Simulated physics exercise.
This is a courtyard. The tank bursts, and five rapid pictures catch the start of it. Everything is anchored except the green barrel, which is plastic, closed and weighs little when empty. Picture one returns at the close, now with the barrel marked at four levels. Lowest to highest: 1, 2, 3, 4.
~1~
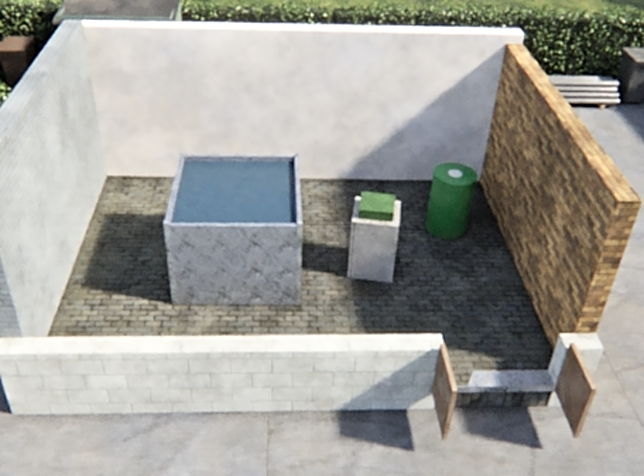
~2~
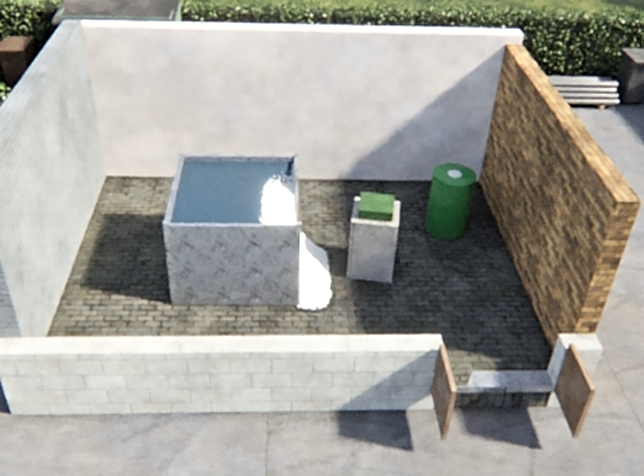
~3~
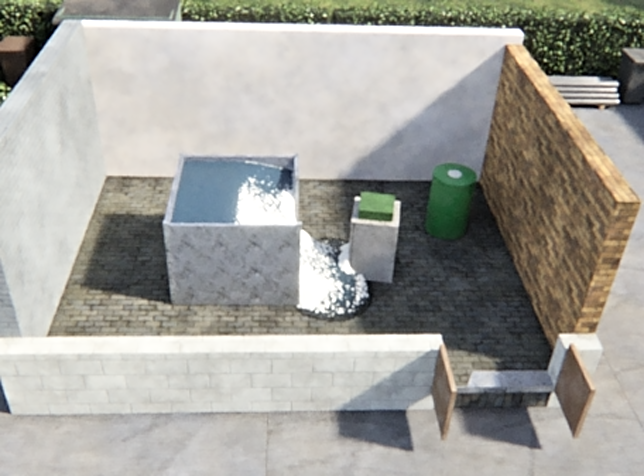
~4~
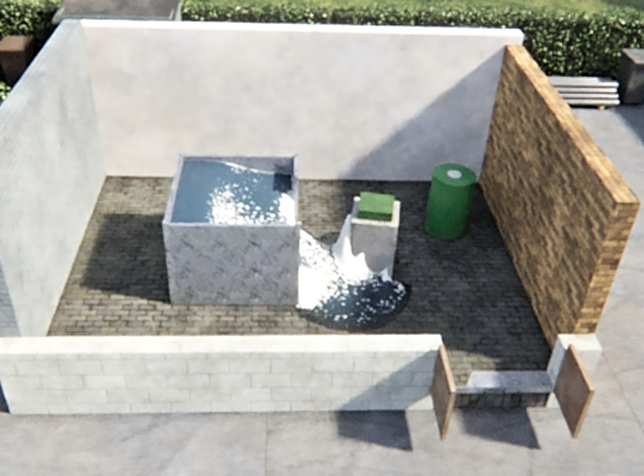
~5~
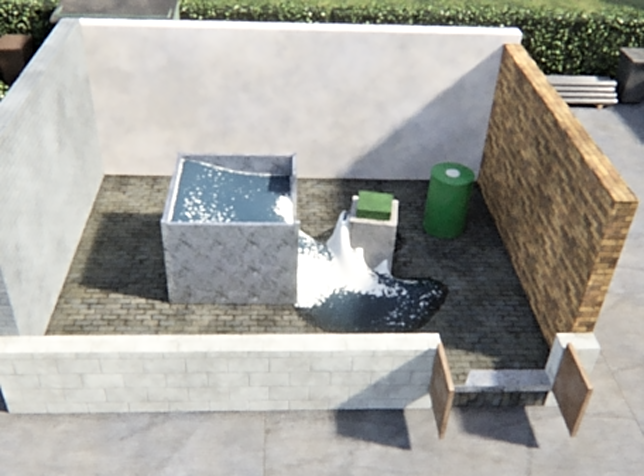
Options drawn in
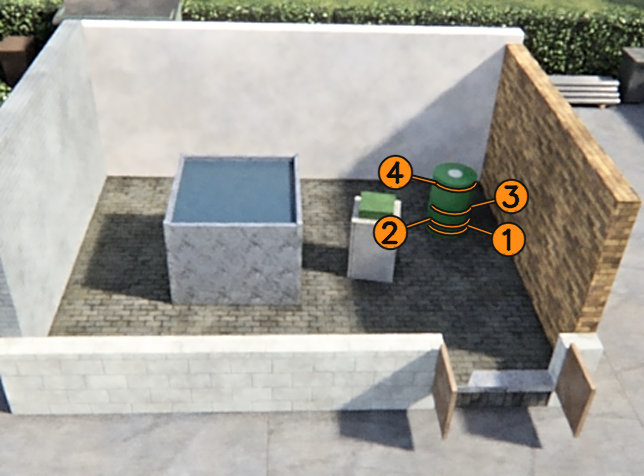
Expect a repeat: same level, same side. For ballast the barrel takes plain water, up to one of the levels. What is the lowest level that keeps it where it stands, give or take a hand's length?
Use level 3.
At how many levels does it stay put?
Two of the four.
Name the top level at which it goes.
It is 2.
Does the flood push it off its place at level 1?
Yes, that goes wrong.
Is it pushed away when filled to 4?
No, that is safe.
On the marked copy, 1 at (451, 233); 2 at (452, 226); 3 at (454, 214); 4 at (458, 190); from the bottom up 1, 2, 3, 4.
If 1 is chosen, it is pushed about 5 times its own width away.
If 2 is chosen, it is pushed about half its own width away.
If 3 is chosen, it does not move.
If 4 is chosen, it does not move.
